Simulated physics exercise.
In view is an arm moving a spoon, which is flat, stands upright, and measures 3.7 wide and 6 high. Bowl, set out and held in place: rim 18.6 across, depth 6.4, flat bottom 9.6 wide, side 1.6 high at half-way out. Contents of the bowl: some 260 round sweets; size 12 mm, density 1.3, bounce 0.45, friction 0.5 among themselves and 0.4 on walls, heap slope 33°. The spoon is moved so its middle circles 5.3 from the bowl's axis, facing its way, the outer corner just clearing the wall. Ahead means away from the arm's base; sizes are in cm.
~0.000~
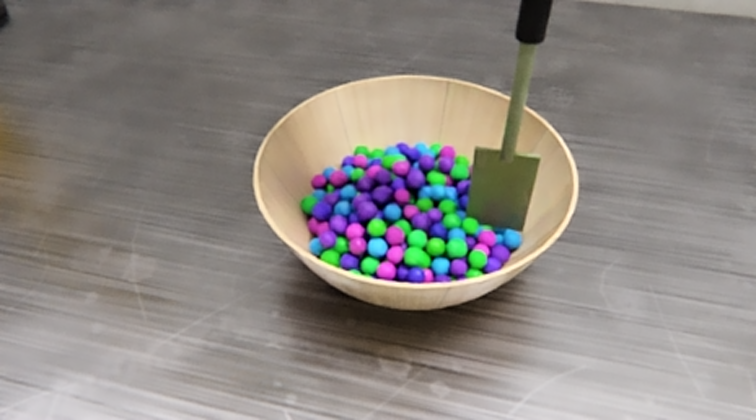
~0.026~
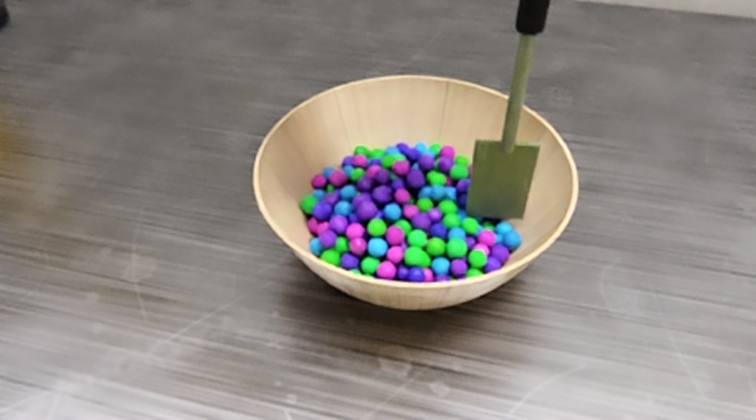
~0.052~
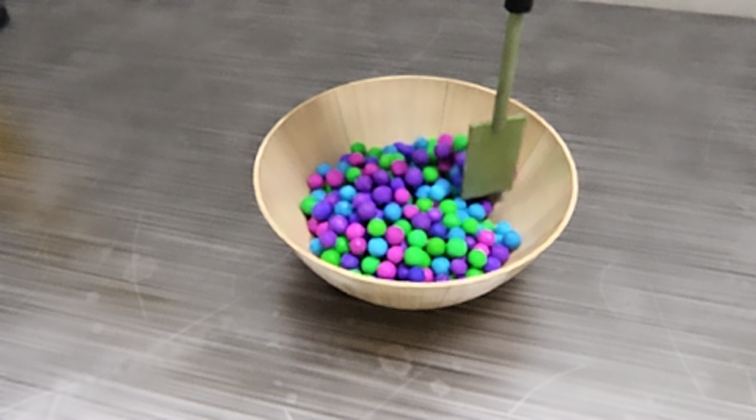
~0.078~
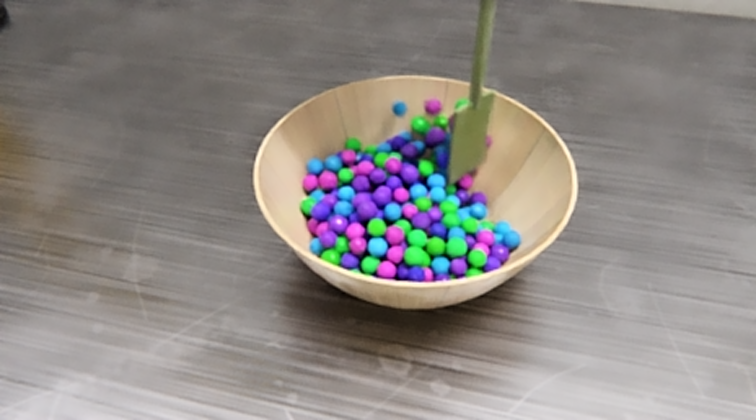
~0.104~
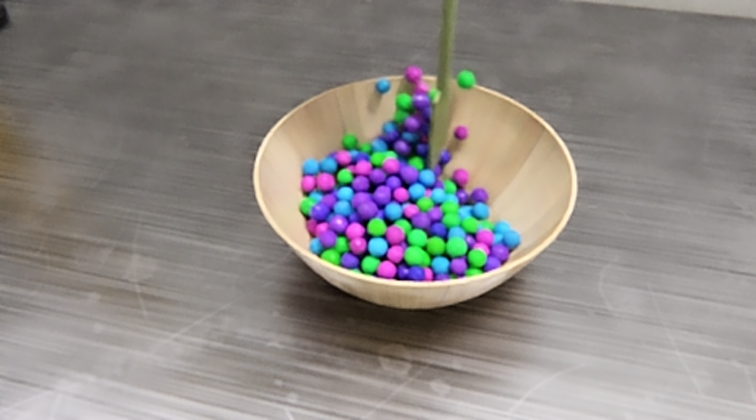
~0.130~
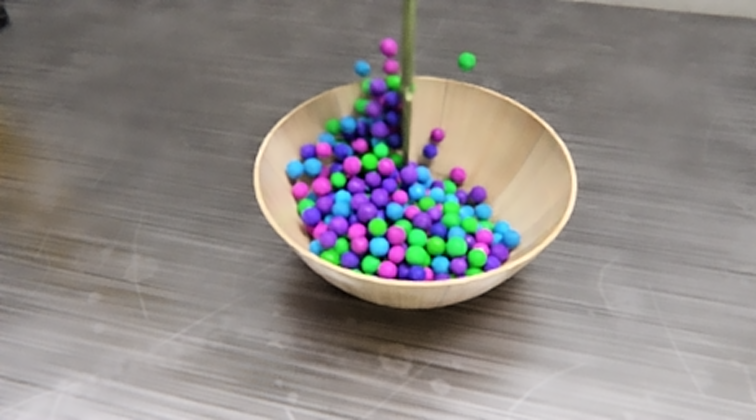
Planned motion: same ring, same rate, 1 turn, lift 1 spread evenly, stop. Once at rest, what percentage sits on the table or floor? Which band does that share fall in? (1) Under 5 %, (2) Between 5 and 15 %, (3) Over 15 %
Option 3: Over 15 %.
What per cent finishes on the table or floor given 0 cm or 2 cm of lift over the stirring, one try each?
Trial one: Roughly 25 %; trial two: Roughly 10 %.
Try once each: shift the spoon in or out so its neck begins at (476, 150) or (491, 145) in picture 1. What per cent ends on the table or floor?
Near 10 and 20 in a hundred, one try each.
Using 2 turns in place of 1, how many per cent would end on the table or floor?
Estimate: Near 30 %.
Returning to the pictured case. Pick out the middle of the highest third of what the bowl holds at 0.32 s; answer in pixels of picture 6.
(459, 245).
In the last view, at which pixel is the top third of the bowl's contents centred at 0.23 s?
I'd put its middle near (336, 215).
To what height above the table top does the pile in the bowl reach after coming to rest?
I'd say close to 5.0 centimetres.
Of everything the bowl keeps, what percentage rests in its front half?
I'd put it at roughly 40 per cent.
After 0.23 s, 200° round, highest piece 11 above the table; 241 in the bowl, 17 in flight or on the tool.
After 0.32 s, 294° round, highest piece 9 above the table; 223 in the bowl, 9 on the table or floor, 26 in flight or on the tool.
After 0.57 s, 0° round, highest piece 5 above the table; 204 in the bowl, 54 on the table or floor.
After 1.27 s, 0° round, highest piece 5 above the table; 204 in the bowl, 54 on the table or floor.
In the end, 204 in the bowl, 54 on the table or floor. That is 21 % on the table or floor.
